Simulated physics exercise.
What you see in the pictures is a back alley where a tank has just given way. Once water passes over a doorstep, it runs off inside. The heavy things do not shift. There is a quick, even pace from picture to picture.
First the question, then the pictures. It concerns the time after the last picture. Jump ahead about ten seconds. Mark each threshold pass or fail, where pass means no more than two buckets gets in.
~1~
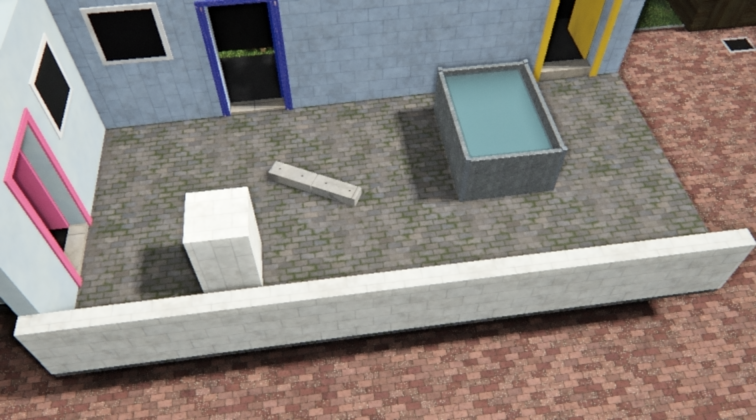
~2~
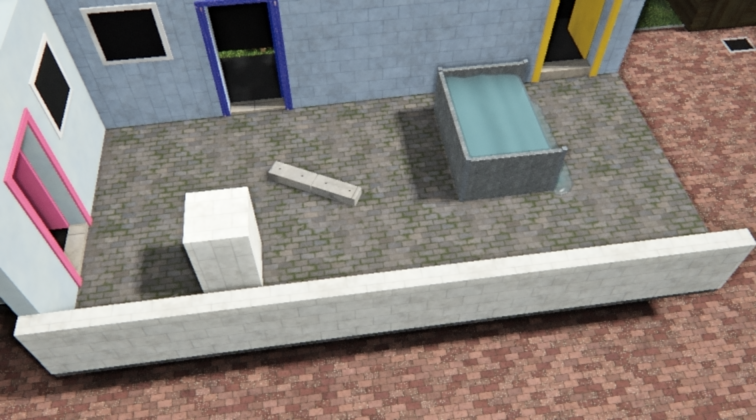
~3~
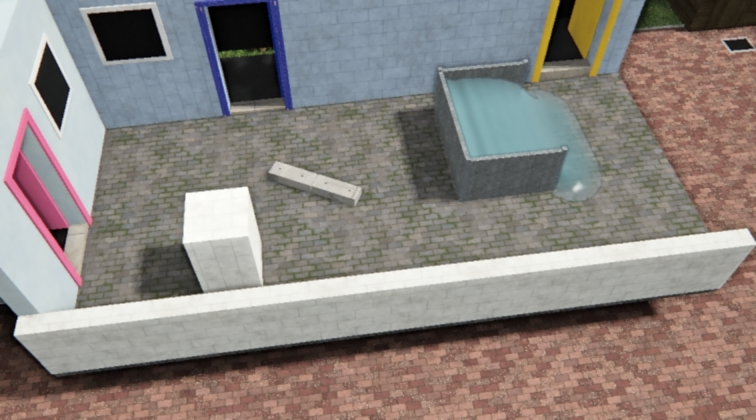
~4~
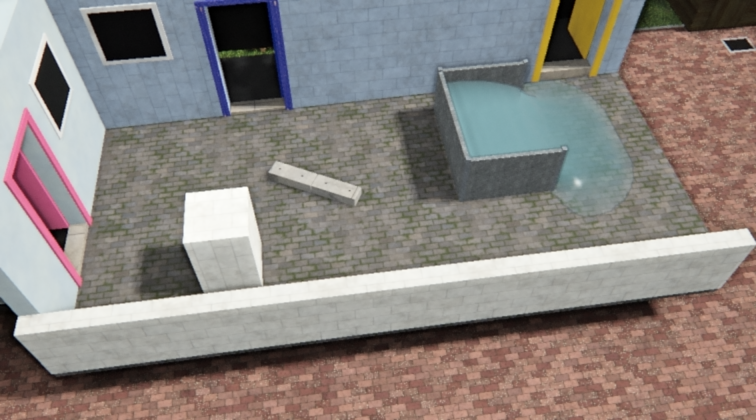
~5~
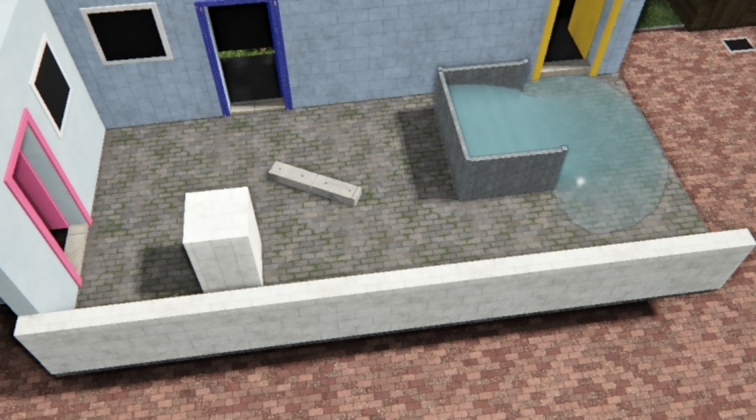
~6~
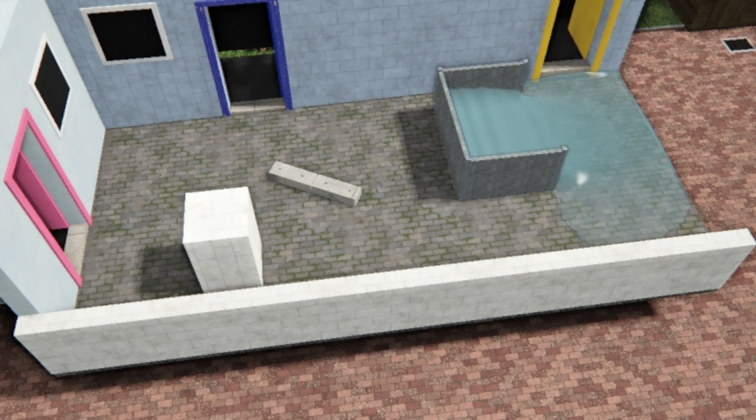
Blue door - pass; pink door - pass; yellow door - pass.
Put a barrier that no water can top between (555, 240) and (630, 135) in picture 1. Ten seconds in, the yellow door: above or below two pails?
Result - yellow door overshoots.
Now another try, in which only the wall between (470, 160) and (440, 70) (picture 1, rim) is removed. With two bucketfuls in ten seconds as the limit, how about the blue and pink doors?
My guess is that the blue tops the mark while the pink tops the mark.
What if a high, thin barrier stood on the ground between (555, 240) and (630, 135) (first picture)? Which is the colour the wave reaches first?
The one in yellow.
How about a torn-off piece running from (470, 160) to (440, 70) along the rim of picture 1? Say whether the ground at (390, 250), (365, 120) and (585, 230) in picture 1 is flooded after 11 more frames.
Taking the three spots as listed, they end up inundated, inundated and spared.
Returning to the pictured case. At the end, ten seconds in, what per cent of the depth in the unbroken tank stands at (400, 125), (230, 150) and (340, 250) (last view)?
The depth comes out near 0, 0 and 0 per cent.
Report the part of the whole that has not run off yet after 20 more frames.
Estimate: 30 %.
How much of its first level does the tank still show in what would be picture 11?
Close to 32 %.
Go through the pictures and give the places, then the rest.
The first picture shows the water tank at (498, 112) is whole and still.
In the second picture, water pours out at (534, 130) and has run to (557, 192).
In the third picture, water pours out at (533, 134) and has run to (583, 195).
In the fourth picture, the front is at (618, 197), out from the gap at (533, 135).
In the fifth picture, water pours out at (533, 136) and has run to (664, 160).
In the sixth picture, the front is at (687, 199), out from the gap at (533, 137).
A moment on, water covers 20 % of the floor; the blue door not reached, the pink door not reached, the yellow door wet at the sill, nothing in.
Next, water covers 20 % of the floor; the blue door not reached, the pink door not reached, the yellow door wet at the sill, nothing in.
Then, water covers 25 % of the floor; the blue door not reached, the pink door not reached, the yellow door wet at the sill, nothing in.
Later, water covers 25 % of the floor; the blue door not reached, the pink door not reached, the yellow door wet at the sill, nothing in.
In the end, water covers 20 % of the floor; the blue door not reached, the pink door not reached, the yellow door wet at the sill, nothing in.
